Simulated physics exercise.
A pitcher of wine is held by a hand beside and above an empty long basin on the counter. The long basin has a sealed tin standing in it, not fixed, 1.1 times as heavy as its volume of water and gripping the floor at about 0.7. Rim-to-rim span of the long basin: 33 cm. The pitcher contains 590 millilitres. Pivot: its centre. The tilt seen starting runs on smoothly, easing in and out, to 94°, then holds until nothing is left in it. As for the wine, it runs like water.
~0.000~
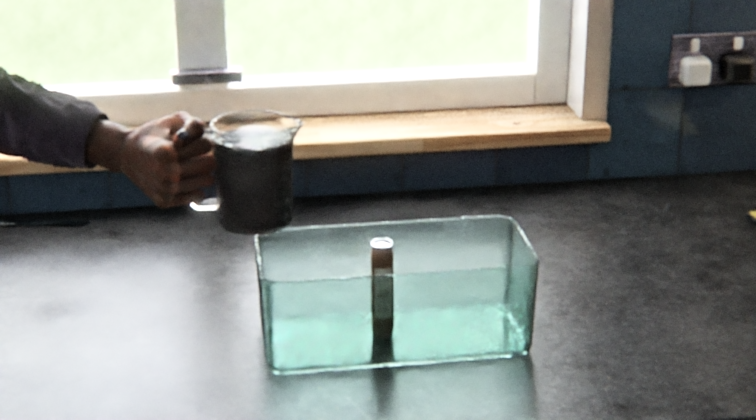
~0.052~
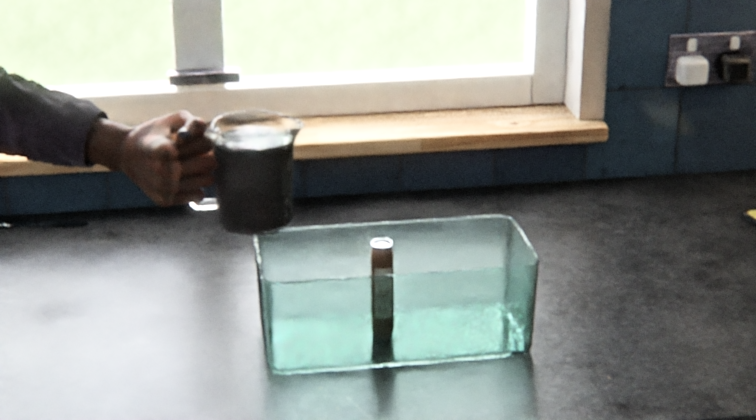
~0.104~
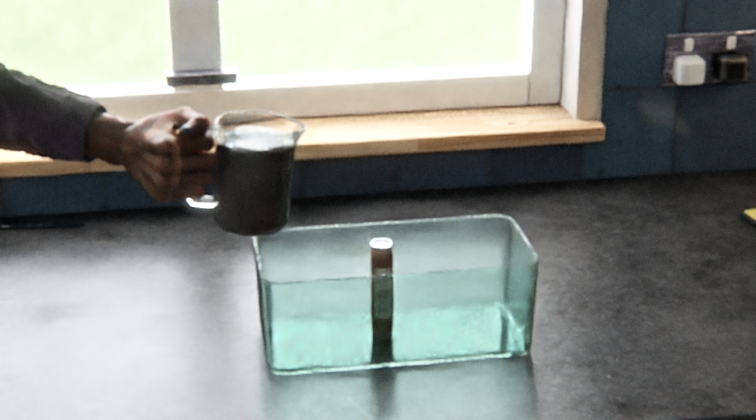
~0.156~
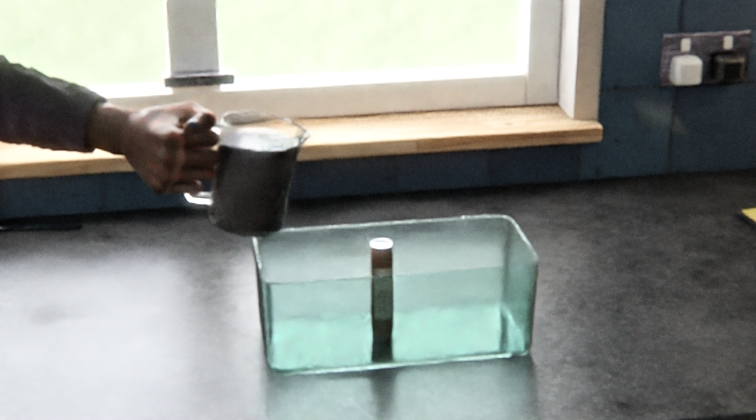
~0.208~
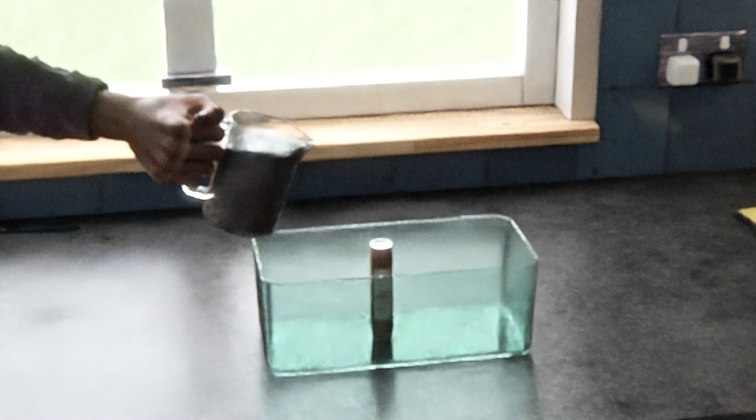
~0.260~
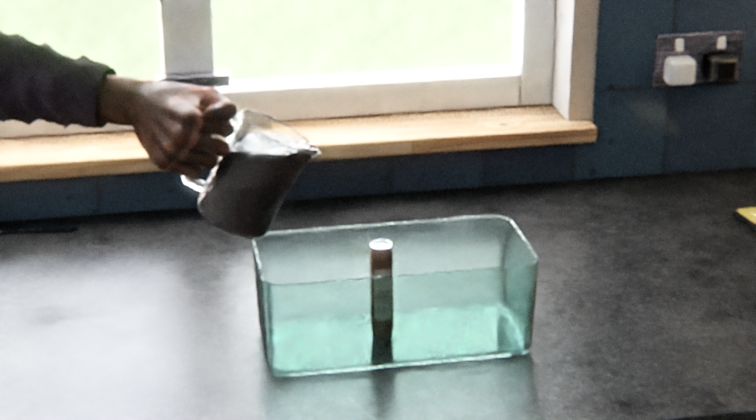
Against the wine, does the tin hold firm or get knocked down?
It comes down.
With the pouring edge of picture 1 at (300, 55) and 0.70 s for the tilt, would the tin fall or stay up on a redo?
Then it keeps standing.
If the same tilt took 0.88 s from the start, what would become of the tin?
In that case the tin overturns.
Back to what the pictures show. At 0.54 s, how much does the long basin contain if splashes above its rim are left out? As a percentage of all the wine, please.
Roughly 10 percent of it.
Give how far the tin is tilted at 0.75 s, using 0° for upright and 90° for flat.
Near 25 degrees.
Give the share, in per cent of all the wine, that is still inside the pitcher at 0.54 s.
Near 72 in a hundred.
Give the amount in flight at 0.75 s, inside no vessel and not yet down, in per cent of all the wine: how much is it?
Close to 16 per cent.
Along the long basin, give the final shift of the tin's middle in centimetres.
Around 9.0 cm.
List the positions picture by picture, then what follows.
In the first frame, tilt 0°; pouring edge (303, 122); surface from (215, 139) to (290, 135); the long basin's rim runs from (259, 258) to (526, 240); the tin's top is at (382, 248).
In the second frame, tilt 1°; pouring edge (304, 124); surface from (215, 140) to (290, 136).
In the third frame, tilt 5°; pouring edge (307, 127); surface from (218, 139) to (293, 138).
In the fourth frame, tilt 11°; pouring edge (311, 133); surface from (220, 141) to (298, 139).
In the fifth frame, tilt 19°; pouring edge (316, 141); surface from (221, 149) to (304, 140).
In the sixth frame, tilt 29°; pouring edge (321, 152); surface from (217, 161) to (315, 144).
After 0.54 s the tilt is 83° and 72 per cent is still to pour; the tin stands where it began.
After 0.75 s the tilt is 94° and 34 per cent is still to pour; the tin leans 24°.
After 0.96 s the tilt is 94° and 13 per cent is still to pour; the tin lies on its side.
After 1.20 s the tilt is 94° and 5 per cent is still to pour; the tin lies on its side.
In the end the tin lies on its side.
